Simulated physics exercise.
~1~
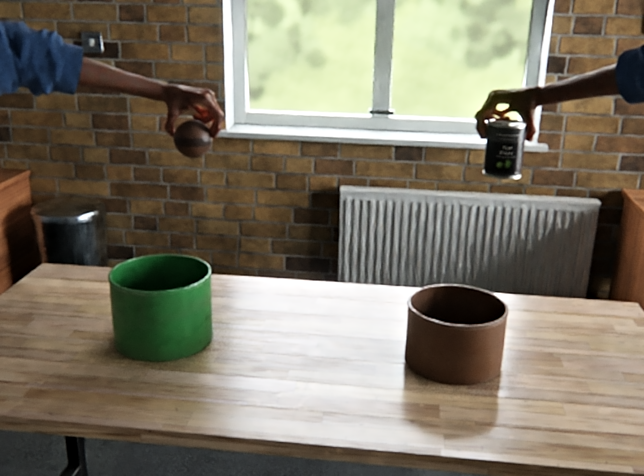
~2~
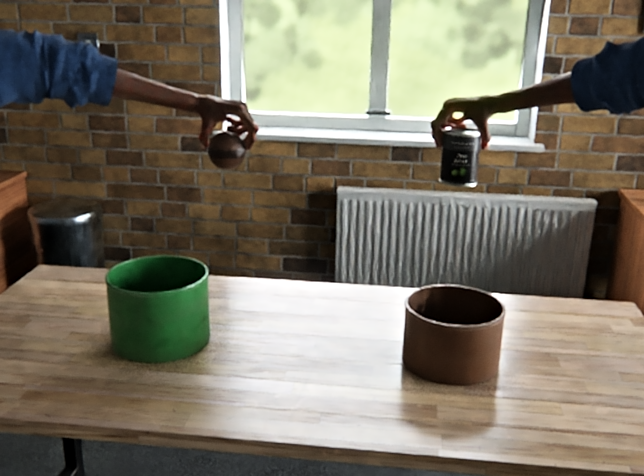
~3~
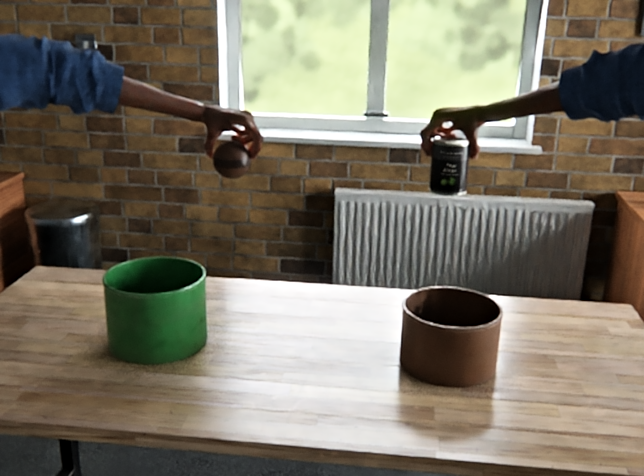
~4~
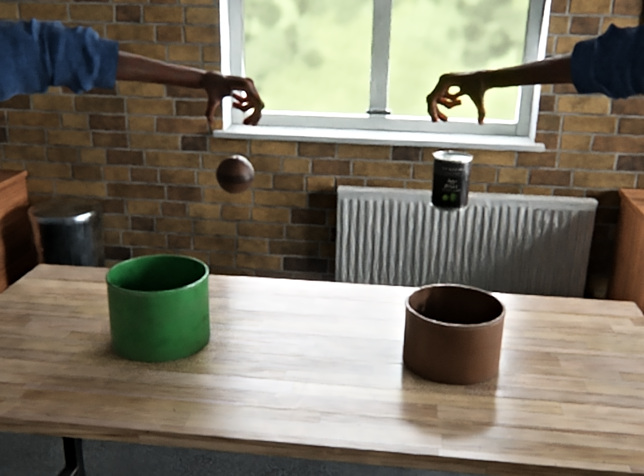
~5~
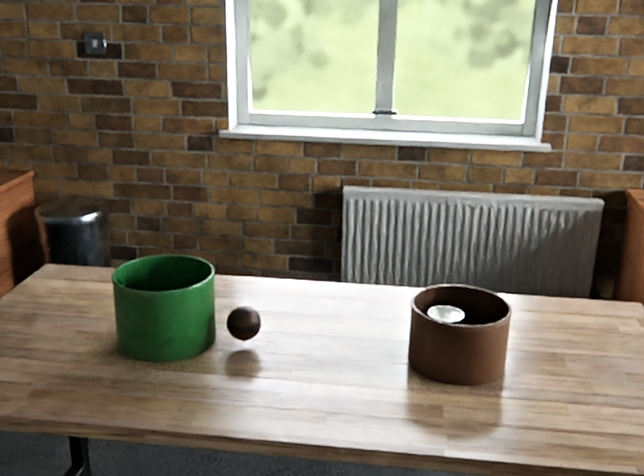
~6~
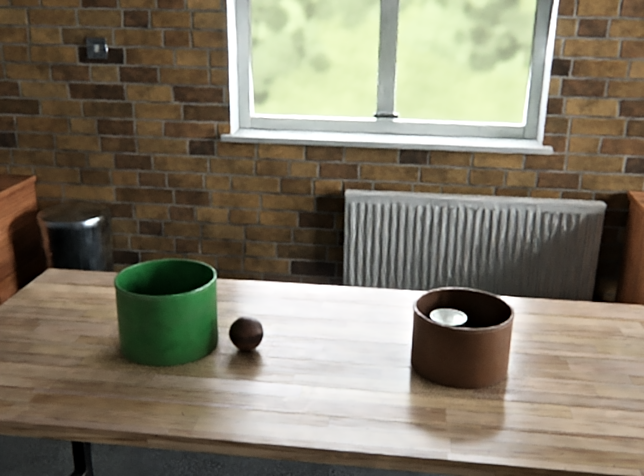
Brown ball and black tin dropping from two hands, the tin landing inside the brown pot, the ball settling beside the green one.
